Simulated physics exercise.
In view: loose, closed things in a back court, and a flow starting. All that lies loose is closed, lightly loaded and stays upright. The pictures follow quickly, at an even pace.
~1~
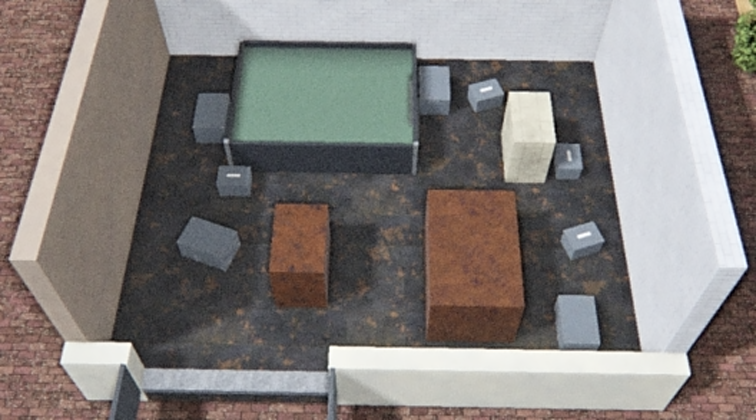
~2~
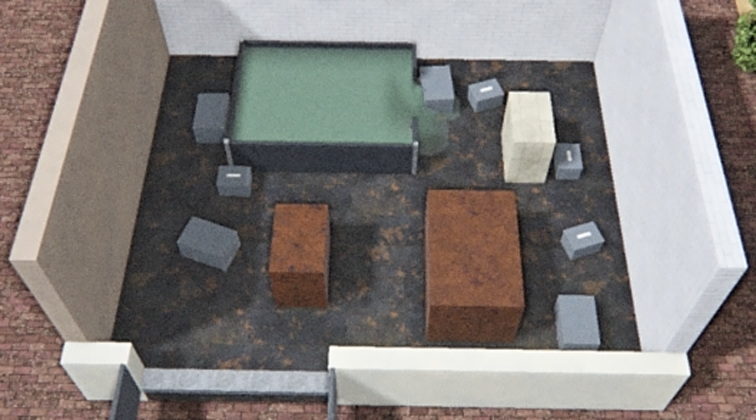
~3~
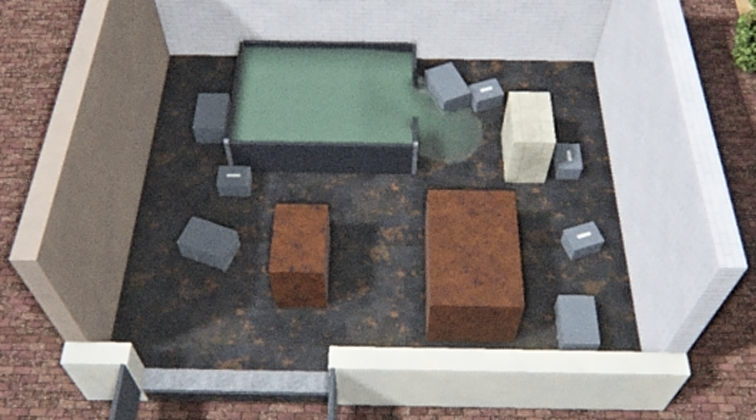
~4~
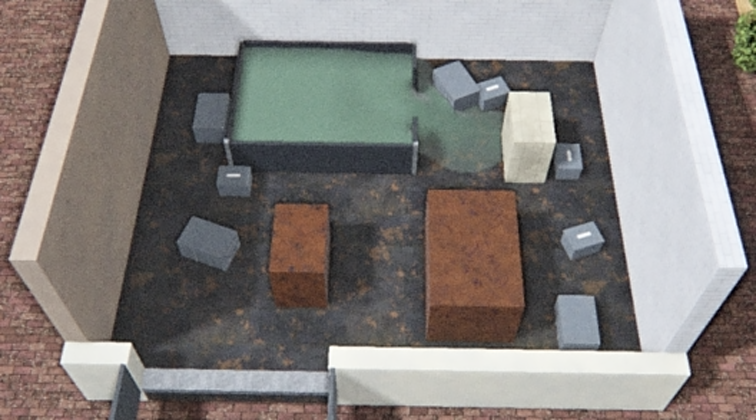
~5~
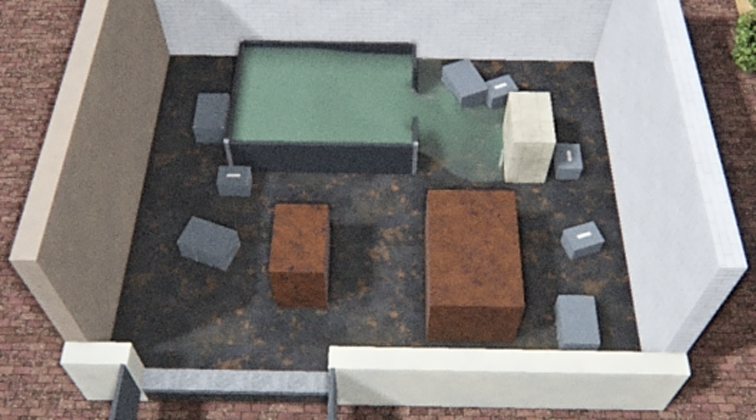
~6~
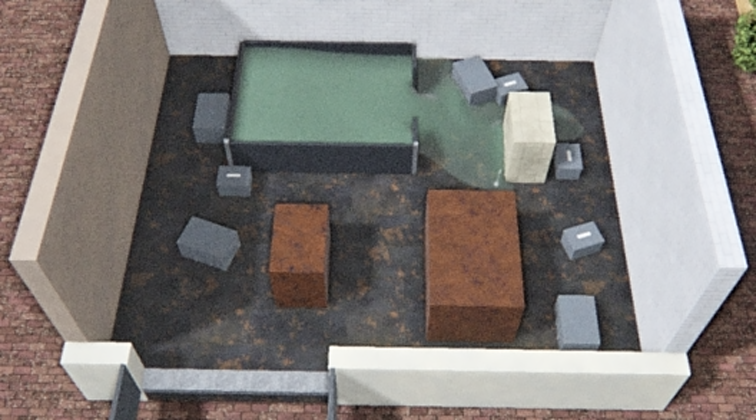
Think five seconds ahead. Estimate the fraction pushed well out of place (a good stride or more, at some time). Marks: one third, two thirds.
It is one to two thirds.
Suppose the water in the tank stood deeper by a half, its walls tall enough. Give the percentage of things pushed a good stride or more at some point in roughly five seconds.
Some 60 per cent.
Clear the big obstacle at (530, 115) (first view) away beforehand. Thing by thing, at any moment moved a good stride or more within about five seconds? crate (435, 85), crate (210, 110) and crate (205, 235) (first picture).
In that order: Pushed that far, no, less than that.
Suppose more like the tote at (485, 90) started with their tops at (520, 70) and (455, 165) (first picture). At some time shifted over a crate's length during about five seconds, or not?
As listed: Shifted that much, short of that.
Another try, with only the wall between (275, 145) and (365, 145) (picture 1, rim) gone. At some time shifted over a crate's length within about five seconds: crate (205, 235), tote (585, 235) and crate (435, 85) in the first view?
One after the other: Pushed that far, less than that, no.
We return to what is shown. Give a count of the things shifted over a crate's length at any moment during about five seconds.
The number is 4.
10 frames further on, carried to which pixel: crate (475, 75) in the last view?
Near (558, 59).
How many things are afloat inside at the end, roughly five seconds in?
That makes 3.
A moment on, 2 of 8 are well off their spots; 0 afloat.
Next, 2 of 8 are well off their spots; 2 afloat.
Later, 3 of 8 are well off their spots; 3 afloat.
In the end, 4 of 8 are well off their spots, and 4 have been at some point; 3 afloat.
